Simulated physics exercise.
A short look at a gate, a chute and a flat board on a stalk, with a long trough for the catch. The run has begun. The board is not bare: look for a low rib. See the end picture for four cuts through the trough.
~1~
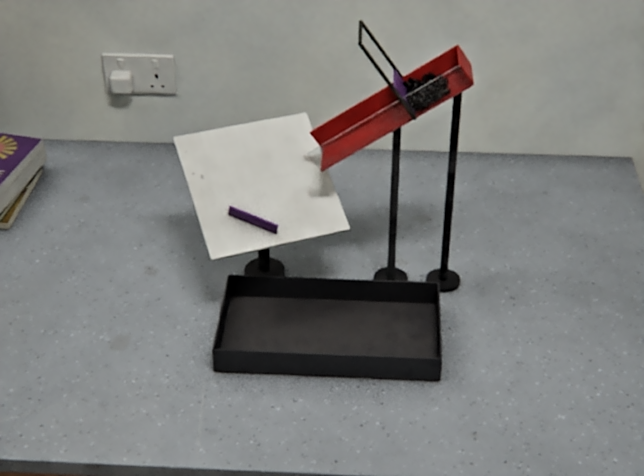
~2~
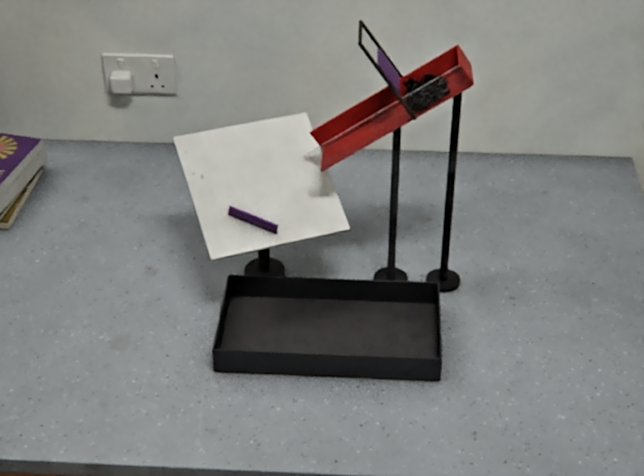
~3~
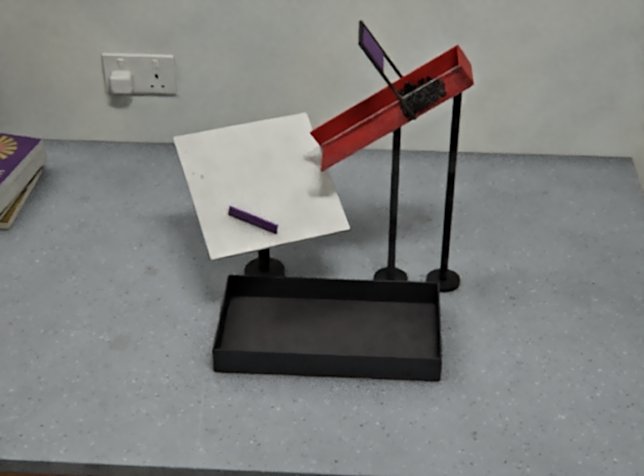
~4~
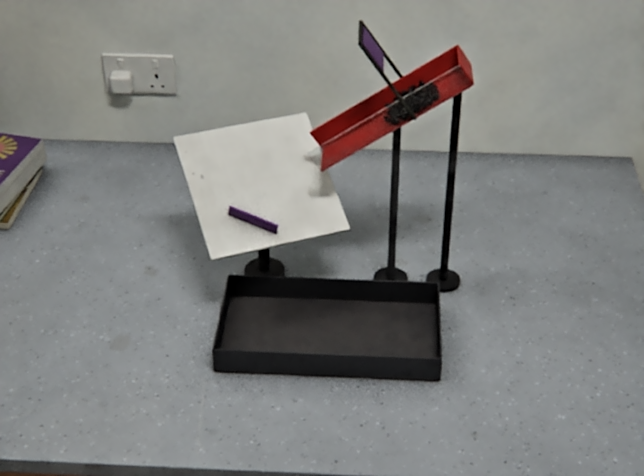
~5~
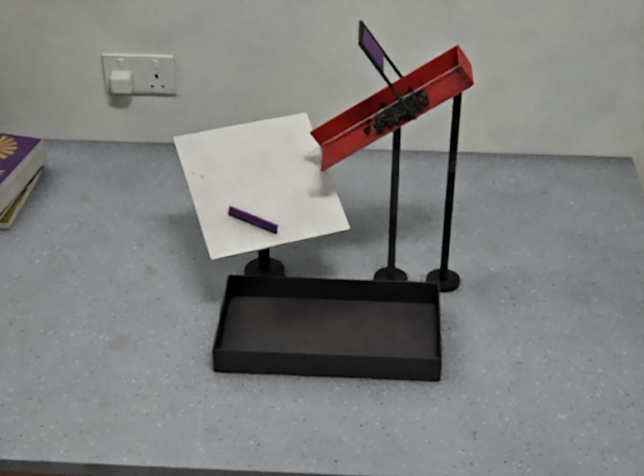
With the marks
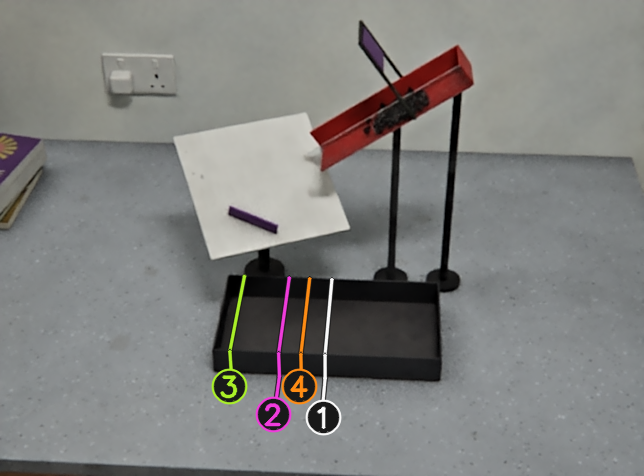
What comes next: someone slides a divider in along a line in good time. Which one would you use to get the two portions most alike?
4 works best here.
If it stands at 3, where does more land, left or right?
Right.
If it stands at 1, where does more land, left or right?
The left side.
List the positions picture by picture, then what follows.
Load behind the gate (425, 90), black beans; lip of the chute (322, 160), sloping gently, in the first picture.
Middle of the board (261, 182), tilted gently; middle of its low edge (282, 244); of its high edge (241, 124), in the second picture.
Front corners of the trough (213, 349) and (441, 359), empty; front of the load (404, 102), in the third picture.
Middle of the load (413, 98); its front (387, 119), roughly a quarter of the way to the lip; rib from (229, 206) to (278, 226), in the fourth picture.
Middle of the load (400, 106); its front (368, 129), roughly half of the way to the lip, in the fifth picture.
On the marked copy, line 1 crosses the front rim at (325, 354); line 2 crosses the front rim at (278, 352); line 3 crosses the front rim at (230, 350); line 4 crosses the front rim at (300, 353).
If 1 is chosen, of what is caught, every piece on the left of the divider, not one piece on the right.
If 2 is chosen, of what is caught, about a tenth on the left of the divider, almost all on the right.
If 3 is chosen, of what is caught, not one piece on the left of the divider, every piece on the right.
If 4 is chosen, of what is caught, roughly half on the left of the divider, roughly half on the right.
